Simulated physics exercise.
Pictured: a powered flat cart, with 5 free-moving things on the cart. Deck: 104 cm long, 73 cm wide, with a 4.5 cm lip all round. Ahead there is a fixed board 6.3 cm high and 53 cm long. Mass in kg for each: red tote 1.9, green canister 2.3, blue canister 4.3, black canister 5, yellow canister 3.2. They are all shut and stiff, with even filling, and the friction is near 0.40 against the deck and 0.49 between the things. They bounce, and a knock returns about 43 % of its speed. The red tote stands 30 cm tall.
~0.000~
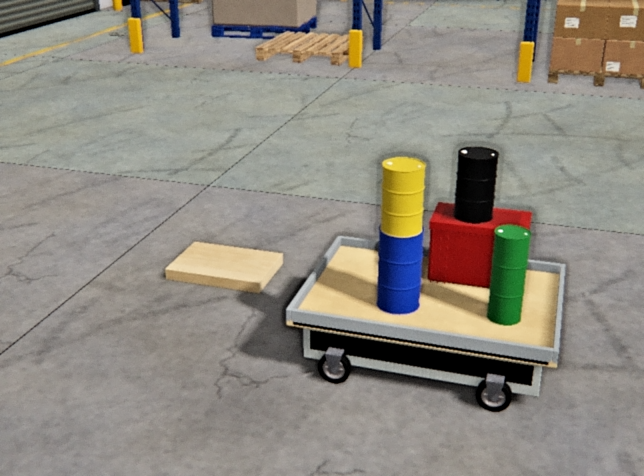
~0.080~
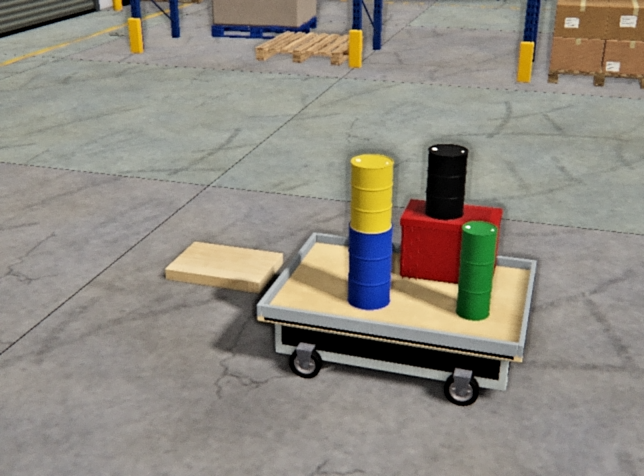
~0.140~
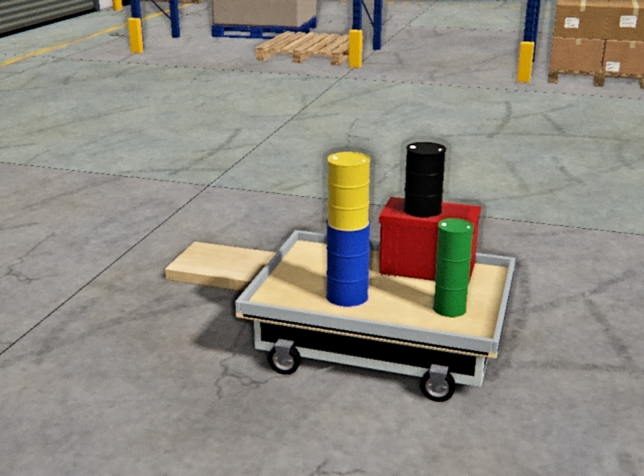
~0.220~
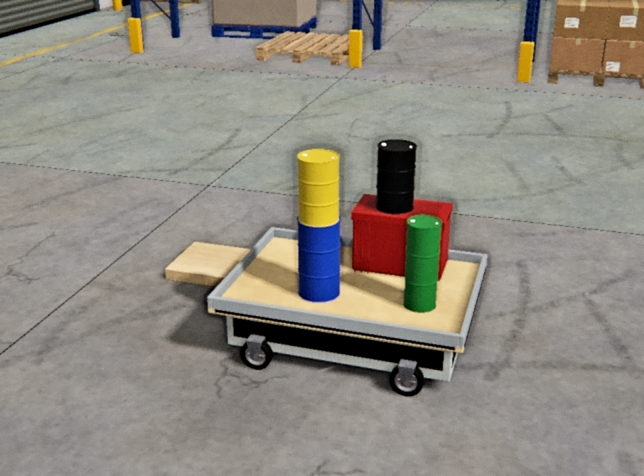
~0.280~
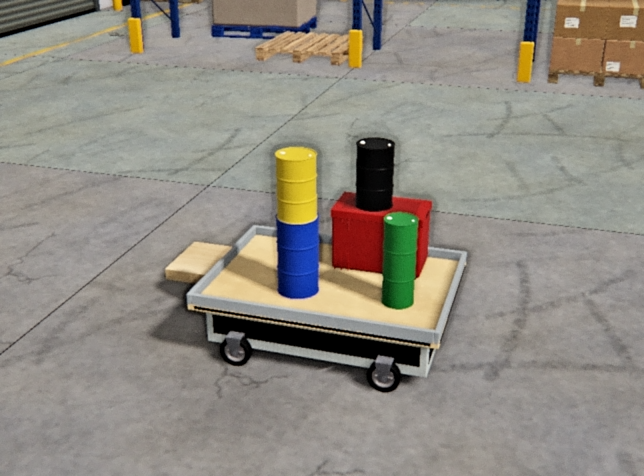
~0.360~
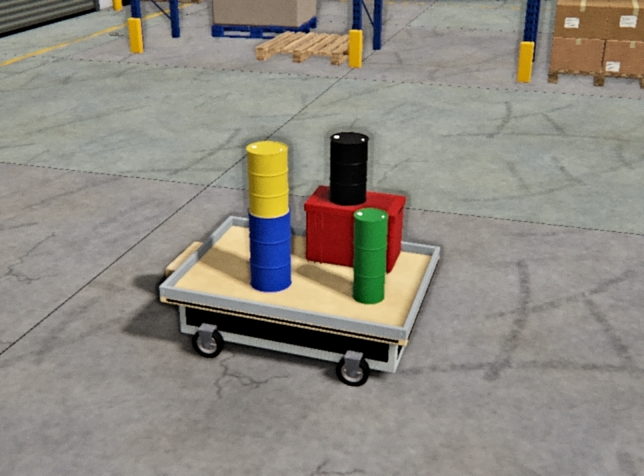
In a warehouse, a flat cart with a raised lip carries a yellow canister stacked on a blue one, a black canister on top of a red tote, and a green canister. The cart rolls steadily left across the concrete floor, its load keeping its arrangement, and gradually covers most of a pale board from view.
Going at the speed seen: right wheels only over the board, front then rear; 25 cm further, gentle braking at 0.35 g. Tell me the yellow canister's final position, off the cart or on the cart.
It finishes off the cart.
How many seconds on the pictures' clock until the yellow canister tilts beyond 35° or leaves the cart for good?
That comes at close to 0.8 seconds.
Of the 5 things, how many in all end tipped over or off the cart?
Total: 5.
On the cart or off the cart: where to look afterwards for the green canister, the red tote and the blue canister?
Once it all settles, the green canister stays on its surface, the red tote leaves its surface and the blue canister stays on its surface.
After 0.96 s, cart 154 cm along; yellow canister on its side near (84, 217); black canister upside down; red tote 42° off upright.
After 1.36 s, cart 216 cm along; red tote and yellow canister now off the cart; green canister on its side; black canister on its side.
In the end (2.6 s), off the cart, red tote and yellow canister; toppled on the cart, green canister, blue canister and black canister.
